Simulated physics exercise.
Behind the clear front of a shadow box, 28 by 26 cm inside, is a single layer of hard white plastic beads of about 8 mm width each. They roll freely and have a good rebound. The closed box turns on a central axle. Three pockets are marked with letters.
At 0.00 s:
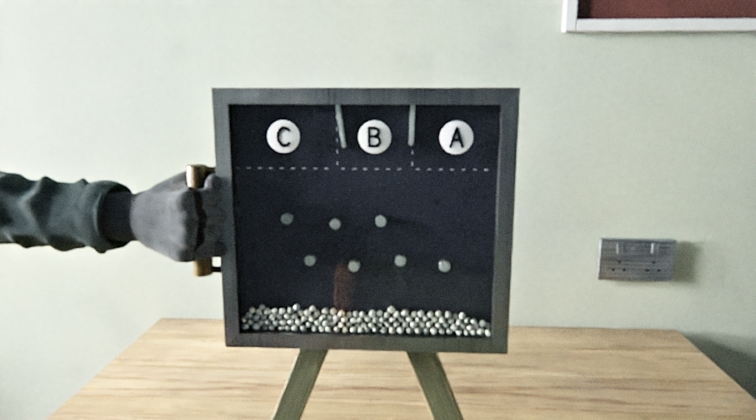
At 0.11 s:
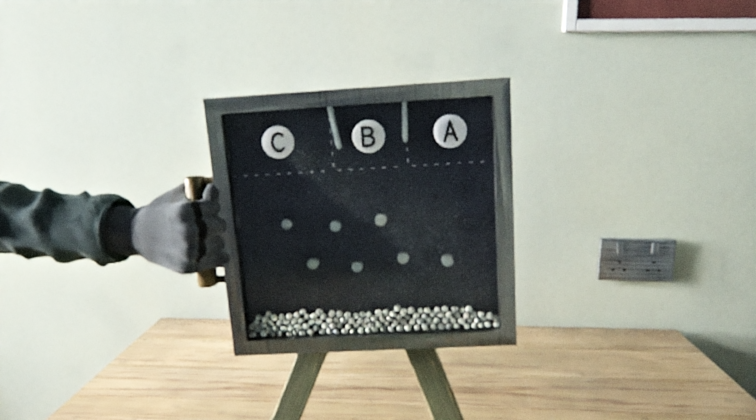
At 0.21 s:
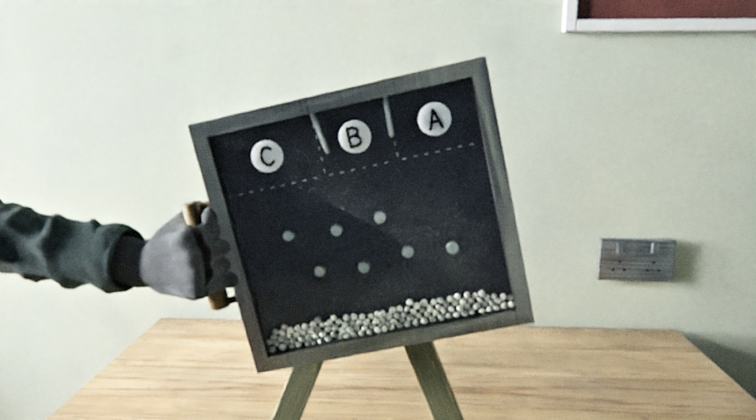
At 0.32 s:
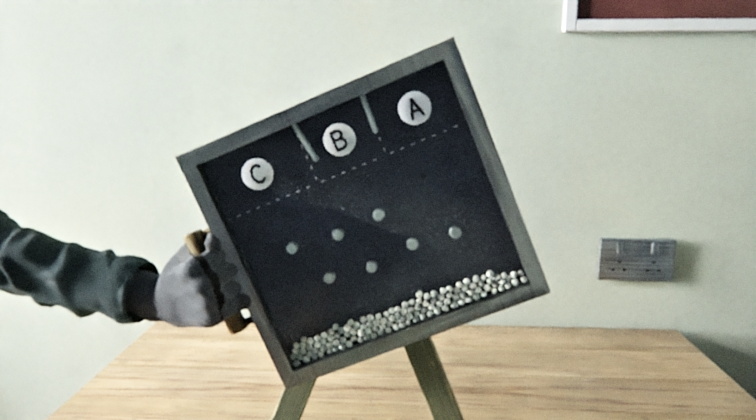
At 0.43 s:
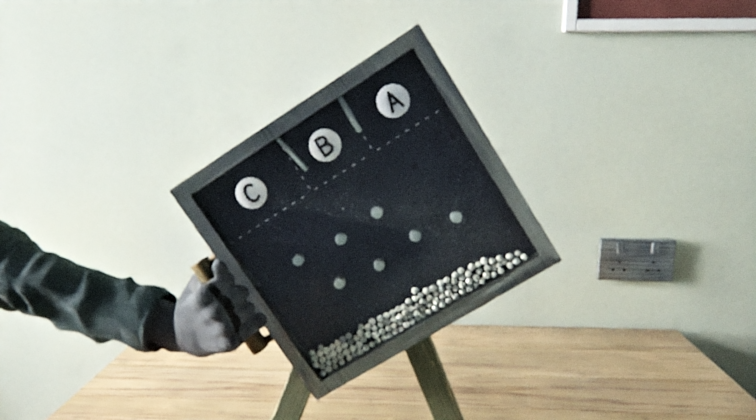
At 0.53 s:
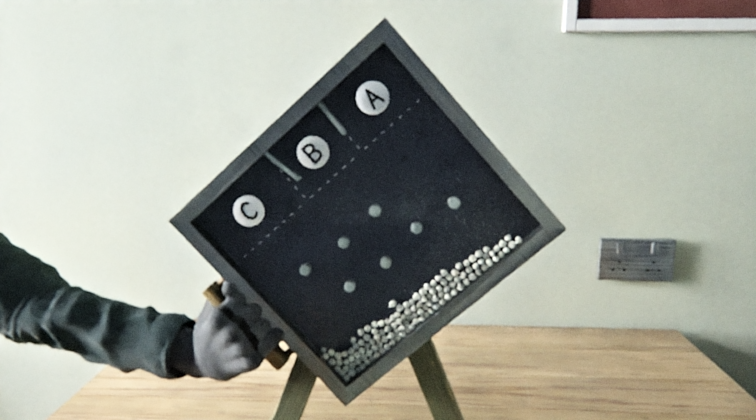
A gloved hand turns a framed box of small white beads steadily anticlockwise above a table.
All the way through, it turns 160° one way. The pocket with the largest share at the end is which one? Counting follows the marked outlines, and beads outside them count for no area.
That is the one marked C.
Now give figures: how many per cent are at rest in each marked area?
Pocket A holds 0, pocket B holds 0 and pocket C holds 75.
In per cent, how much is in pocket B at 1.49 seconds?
Around 0 per cent.
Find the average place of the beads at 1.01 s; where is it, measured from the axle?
Right by about 7 cm and below by about 11 cm.
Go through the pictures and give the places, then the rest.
The first picture shows level; about 120 beads; load centre (362, 321); top bead (297, 308); A (456, 138), B (375, 137), C (284, 137).
The second picture shows turned 4° anticlockwise; load centre (369, 321); top bead (469, 309); 7 fixed pegs, one at (313, 263).
The third picture shows turned 13° anticlockwise; load centre (384, 320); top bead (482, 293); wall ends (328, 152), (392, 135).
The fourth picture shows turned 23° anticlockwise; load centre (400, 316); top bead (521, 273).
The fifth picture shows turned 33° anticlockwise; load centre (408, 314); top bead (518, 254).
The sixth picture shows turned 42° anticlockwise; load centre (411, 314); top bead (508, 238); A (373, 98), B (313, 152), C (249, 211).
After 1.01 s, it stands 86° anticlockwise; the beads' middle is 7 cm right of and 11 cm below the centre; nothing in the marked areas.
After 1.49 s, it stands 129° anticlockwise; the beads' middle is 5 cm right of and 12 cm below the centre; C 45 %.
After 1.90 s, it stands 160° anticlockwise; the beads' middle is 7 cm right of and 11 cm below the centre; C 70 %.
Settled by 2.5 s, it stands 160° anticlockwise; A 0 %, B 0 %, C 75 %, elsewhere 25 %.
